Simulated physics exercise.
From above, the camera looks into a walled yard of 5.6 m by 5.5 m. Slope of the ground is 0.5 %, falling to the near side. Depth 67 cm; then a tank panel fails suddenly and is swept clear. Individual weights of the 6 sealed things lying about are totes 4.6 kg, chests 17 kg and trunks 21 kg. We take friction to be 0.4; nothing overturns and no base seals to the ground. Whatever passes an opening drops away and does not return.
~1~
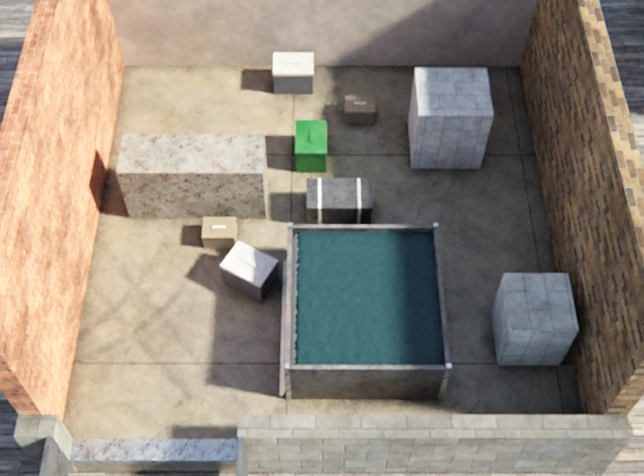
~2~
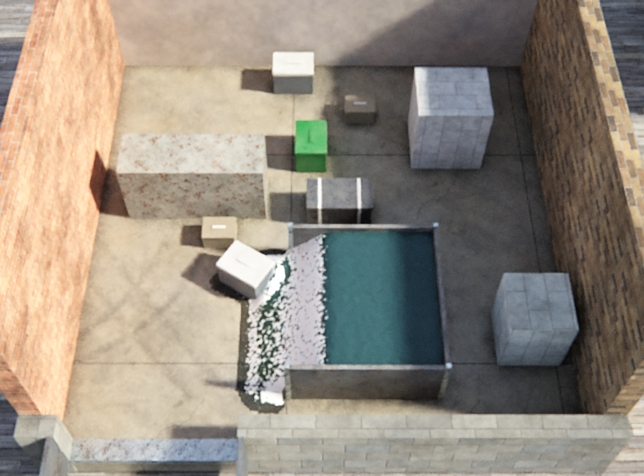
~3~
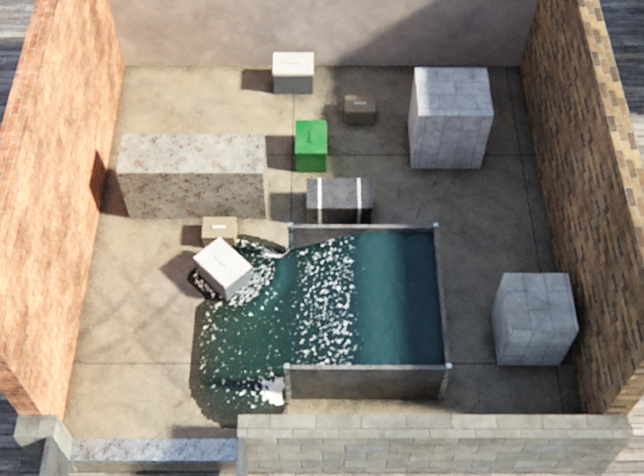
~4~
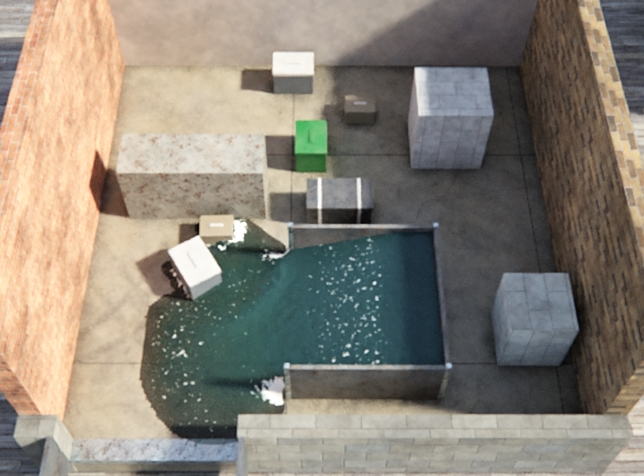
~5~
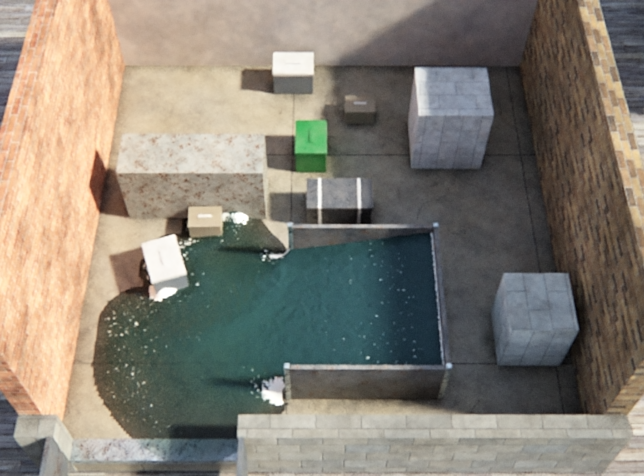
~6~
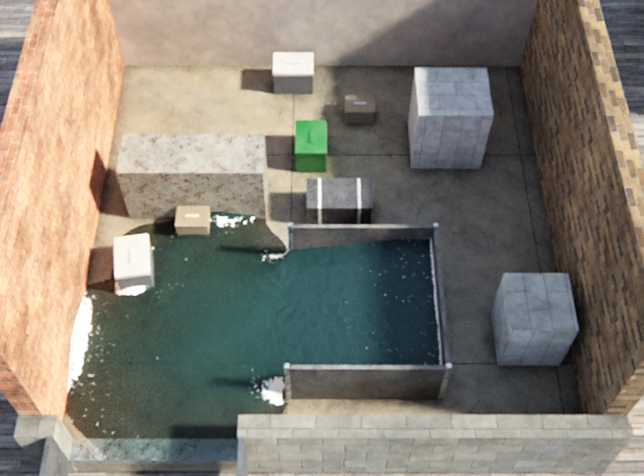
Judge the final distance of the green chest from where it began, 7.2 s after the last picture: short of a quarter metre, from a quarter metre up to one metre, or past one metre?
It ends short of a quarter metre.
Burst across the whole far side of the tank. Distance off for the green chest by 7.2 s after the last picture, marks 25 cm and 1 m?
My answer is that the green chest is flushed far out.
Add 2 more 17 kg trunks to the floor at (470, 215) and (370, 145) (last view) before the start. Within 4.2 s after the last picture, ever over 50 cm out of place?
As asked, in order: Shy of the mark; shy of the mark.
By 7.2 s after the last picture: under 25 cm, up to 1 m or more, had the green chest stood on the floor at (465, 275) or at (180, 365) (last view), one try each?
From the first place it is barely disturbed; from the second it goes well off.
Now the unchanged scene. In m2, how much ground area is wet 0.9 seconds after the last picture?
About 10.5 m2.
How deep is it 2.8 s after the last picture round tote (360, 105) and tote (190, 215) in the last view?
Some 0 cm at the first, some 14 cm at the second.
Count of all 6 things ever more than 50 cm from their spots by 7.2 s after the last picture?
The number is 2.
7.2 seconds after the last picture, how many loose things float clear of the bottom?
My tally comes to 0.
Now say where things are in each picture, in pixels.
The first frame shows the green chest at (311, 136), on the bottom; water covers 2.9 m2; 0 of 6 have shifted.
The second frame shows the green chest at (311, 136) rests on the ground; 3.7 m2 under water; 0 of 6 have shifted.
The third frame shows the green chest at (311, 136) rests on the ground; water covers 4.8 m2; 1 of 6 have shifted.
The fourth frame shows the green chest at (311, 136) rests on the ground; water covers 6.3 m2; 1 of 6 have shifted.
The fifth frame shows the green chest at (311, 136) rests on the ground; water covers 7.9 m2; 2 of 6 have shifted.
The sixth frame shows the green chest at (311, 136), on the bottom; 9.2 m2 under water; 2 of 6 have shifted.
Then, 0.9 s after the last picture the green chest is near (311, 136), 0.0 m from its start, aground; 0 of 6 are out; 2 afloat.
Then, 2.8 s after the last picture the green chest is near (311, 136), 0.0 m from its start, aground; 0 of 6 are out; 2 afloat.
Then, 4.8 s after the last picture the green chest is near (311, 136), 0.0 m from its start, aground; 0 of 6 are out; 1 afloat.
Then, 7.2 s after the last picture the green chest is near (311, 136), 0.0 m from its start, aground; 0 of 6 are out; 0 afloat.
